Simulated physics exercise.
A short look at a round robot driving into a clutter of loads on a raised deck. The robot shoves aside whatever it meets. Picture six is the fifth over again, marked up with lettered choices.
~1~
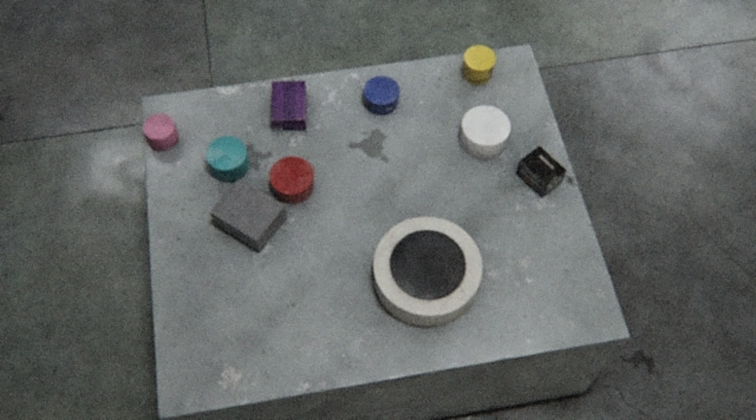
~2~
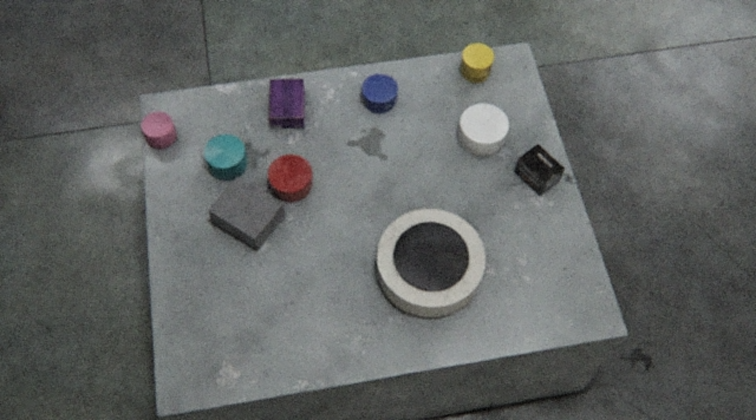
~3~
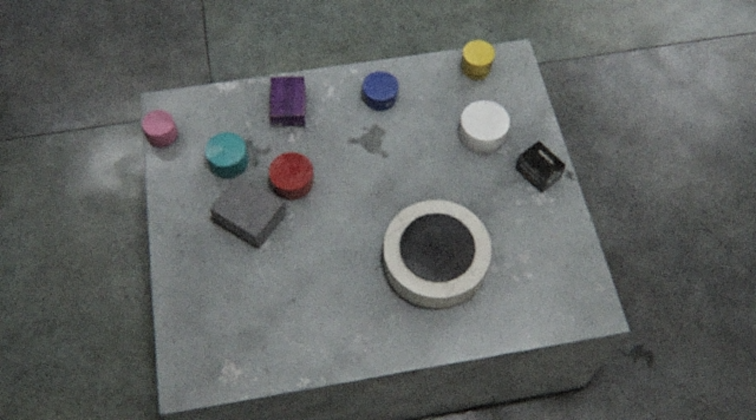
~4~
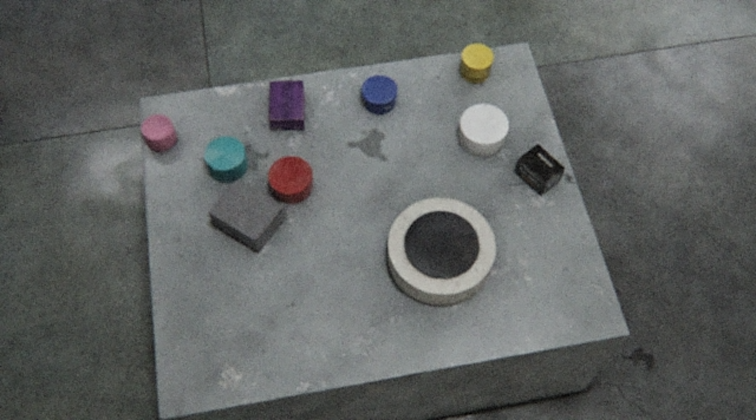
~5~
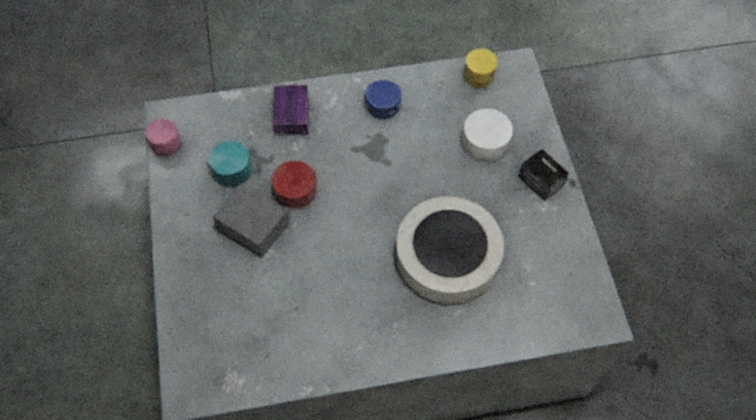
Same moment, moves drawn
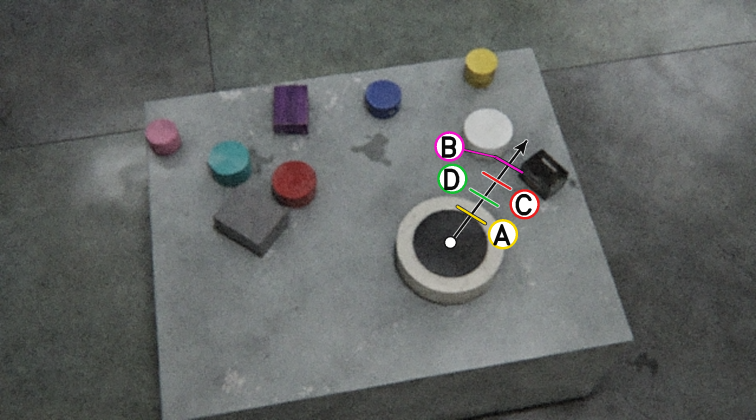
A round white robot with a dark top creeping up and right across a grey deck among small coloured loads.
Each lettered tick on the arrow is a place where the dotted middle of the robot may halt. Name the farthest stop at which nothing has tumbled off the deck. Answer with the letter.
Stop at B.
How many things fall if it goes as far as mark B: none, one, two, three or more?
By then, none.
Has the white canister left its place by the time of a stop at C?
By then, yes.
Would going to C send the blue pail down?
No.
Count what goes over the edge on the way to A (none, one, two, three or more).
By then, none.
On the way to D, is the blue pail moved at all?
By then, no.
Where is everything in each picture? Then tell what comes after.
The first frame shows black box (541, 172); red pail (293, 180); robot (427, 271).
The second frame shows robot (430, 262); blue pail (380, 94).
The third frame shows robot (436, 254); turquoise canister (227, 155).
The fourth frame shows robot (441, 251); yellow pail (476, 64).
The fifth frame shows robot (449, 249); black box (543, 175); red pail (295, 184); white canister (487, 135).
On the marked copy, A at (471, 215); B at (509, 165); C at (497, 181); D at (484, 198); the arrow from (450, 243) to (527, 141); the white dot at (450, 243).
Following B. Soon after the start, robot (471, 220); pink canister (164, 137); yellow pail (480, 69).
Later, robot (493, 192); black box (549, 172); white canister (488, 131).
In the end, robot (506, 173); black box (567, 160); white canister (490, 114); nothing has fallen.
As for the rest, A is safe but short; C is safe but short; D is safe but short.
